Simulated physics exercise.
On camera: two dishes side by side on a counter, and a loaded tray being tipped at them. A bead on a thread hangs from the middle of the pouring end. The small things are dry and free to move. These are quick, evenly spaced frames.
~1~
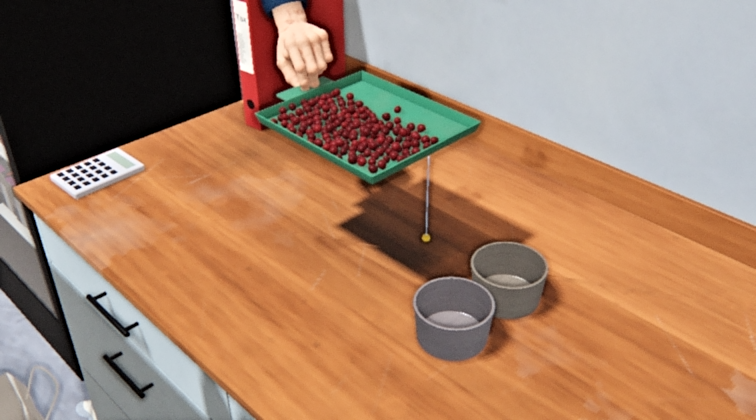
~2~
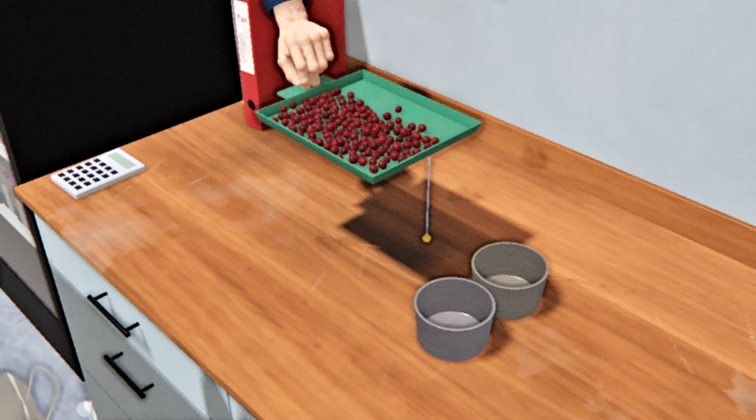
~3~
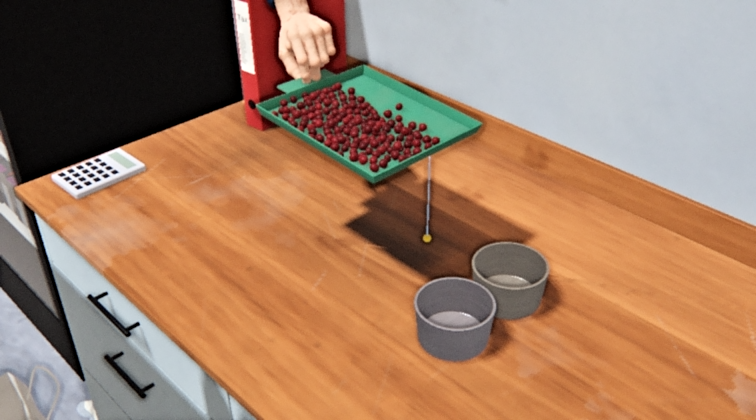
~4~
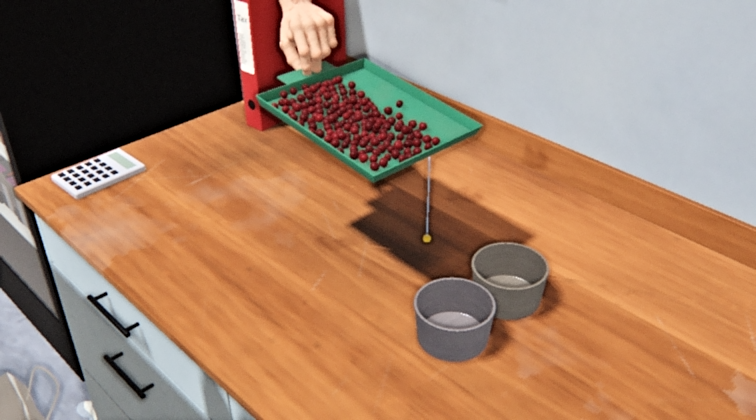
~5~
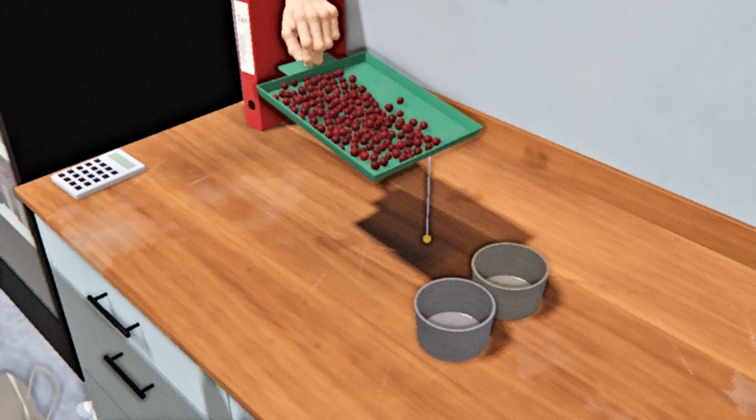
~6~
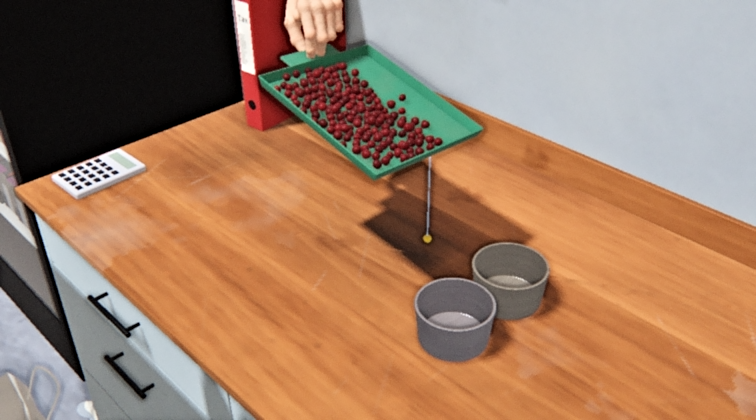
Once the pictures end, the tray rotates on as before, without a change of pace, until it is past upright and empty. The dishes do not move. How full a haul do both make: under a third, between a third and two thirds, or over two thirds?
They take under a third between them.
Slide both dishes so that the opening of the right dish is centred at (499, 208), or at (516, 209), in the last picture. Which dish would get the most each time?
At the first place the left-hand dish, at the second the left one.
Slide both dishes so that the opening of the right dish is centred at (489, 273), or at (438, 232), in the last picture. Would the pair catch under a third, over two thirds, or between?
The first try: Under a third. The second: Under a third.
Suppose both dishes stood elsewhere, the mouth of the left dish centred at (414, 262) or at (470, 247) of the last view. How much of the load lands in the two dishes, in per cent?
Near 60 % and 70 %.
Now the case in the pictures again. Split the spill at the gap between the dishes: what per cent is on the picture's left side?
Near 60 %.
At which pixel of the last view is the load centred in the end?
Near (482, 267).
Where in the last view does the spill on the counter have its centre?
Roughly at (481, 260).
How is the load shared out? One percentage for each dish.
The left dish has 10 per cent, the right dish has 10.
Soon, tray tipped steeply; nearly all on the tray; a stray few in the right dish; a small part in the air.
A while on, tray tipped right over; about a quarter on the tray; a stray few in the left dish; a small part in the right dish; about a third outside both; about a quarter in the air.
Towards the end, tray tipped past a quarter turn; a small part in the left dish; a small part in the right dish; most outside both.
Finally, tray tipped past a quarter turn; a small part in the left dish; a small part in the right dish; most outside both.
